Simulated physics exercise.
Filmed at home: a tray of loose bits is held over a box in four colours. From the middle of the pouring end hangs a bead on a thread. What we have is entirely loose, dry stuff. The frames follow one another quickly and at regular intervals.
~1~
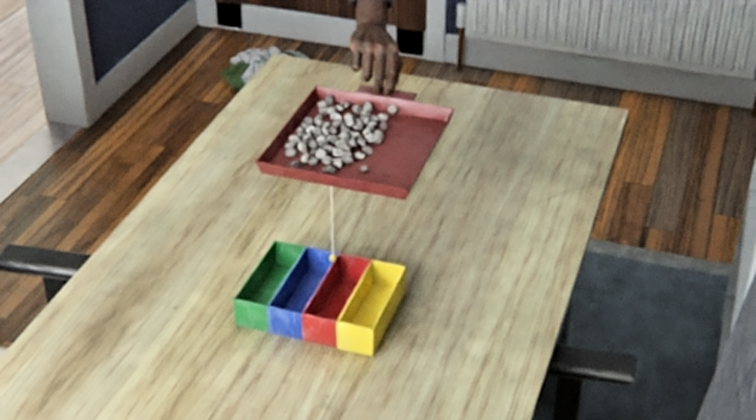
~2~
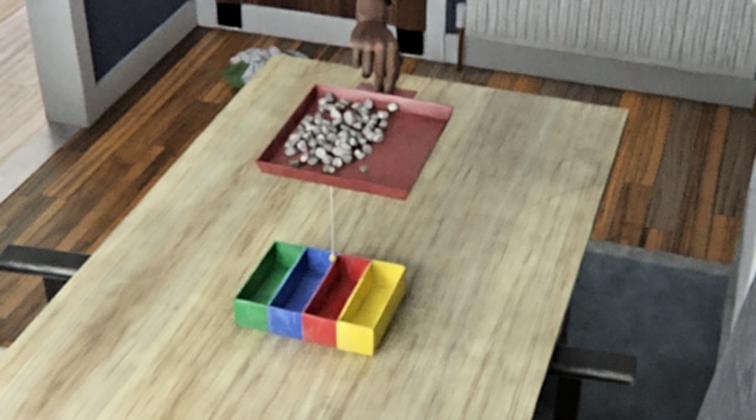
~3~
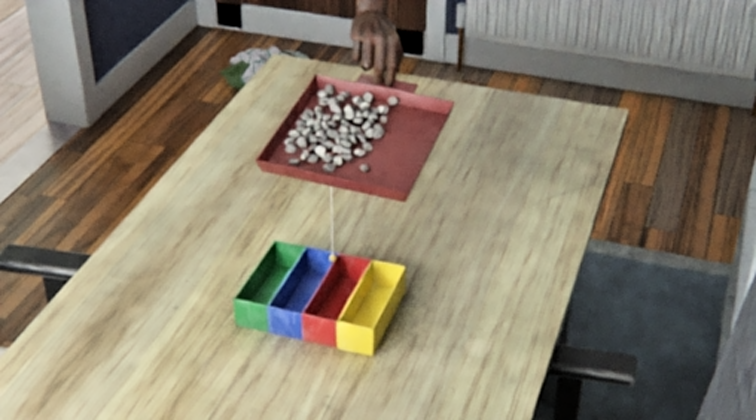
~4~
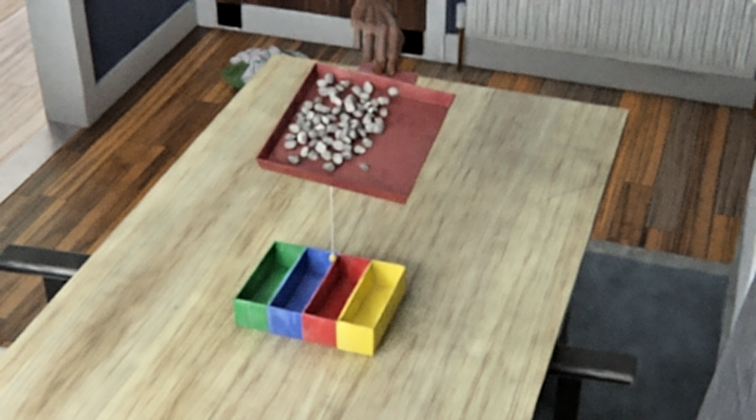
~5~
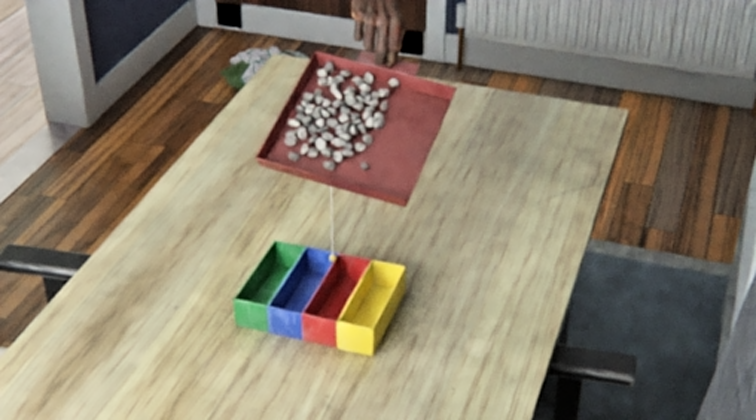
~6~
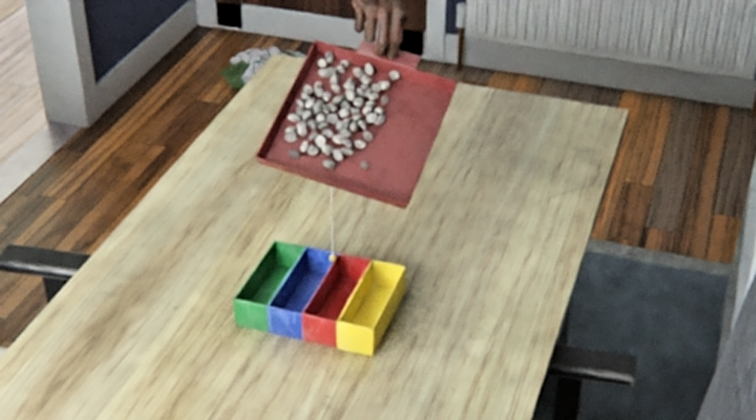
A dark red tray of gray pebbles was gradually tilted by a hand lifting its far end, its near right corner dipping slightly, while the bead on a thread hung above the four-colored box.
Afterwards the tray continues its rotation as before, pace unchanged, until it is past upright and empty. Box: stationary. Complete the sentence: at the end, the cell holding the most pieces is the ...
... Yellow cell.
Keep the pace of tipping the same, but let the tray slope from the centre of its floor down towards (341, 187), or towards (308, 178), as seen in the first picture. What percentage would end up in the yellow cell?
First heading roughly 20 %, second roughly 0 %.
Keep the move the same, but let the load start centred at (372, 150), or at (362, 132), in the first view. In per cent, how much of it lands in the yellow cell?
You'd get about 50 per cent first and about 50 per cent second.
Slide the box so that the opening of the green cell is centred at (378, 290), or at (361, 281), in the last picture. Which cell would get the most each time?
The green one, then the blue one.
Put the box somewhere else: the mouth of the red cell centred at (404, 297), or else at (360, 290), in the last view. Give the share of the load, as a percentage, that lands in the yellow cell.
Around 10 and around 50 per cent, in that order.
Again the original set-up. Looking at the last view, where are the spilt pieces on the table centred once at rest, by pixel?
The middle lies near (434, 354).
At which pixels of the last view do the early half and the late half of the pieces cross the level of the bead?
(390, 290), then (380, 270).
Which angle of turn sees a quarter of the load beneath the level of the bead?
80°, roughly.
Soon after the last picture, tray tipped steeply; nearly all on the tray; a stray few falling or outside the box.
A little later, tray tipped past a quarter turn; about a quarter on the tray; about a quarter in the yellow cell; a small part in the red cell; a stray few in the blue cell; about half falling or outside the box.
Later still, tray tipped past a quarter turn; about half in the yellow cell; a small part in the red cell; a stray few in the blue cell; about half falling or outside the box.
At rest, tray tipped past a quarter turn; about half in the yellow cell; a small part in the red cell; a stray few in the blue cell; none in the green cell; about half outside the box.
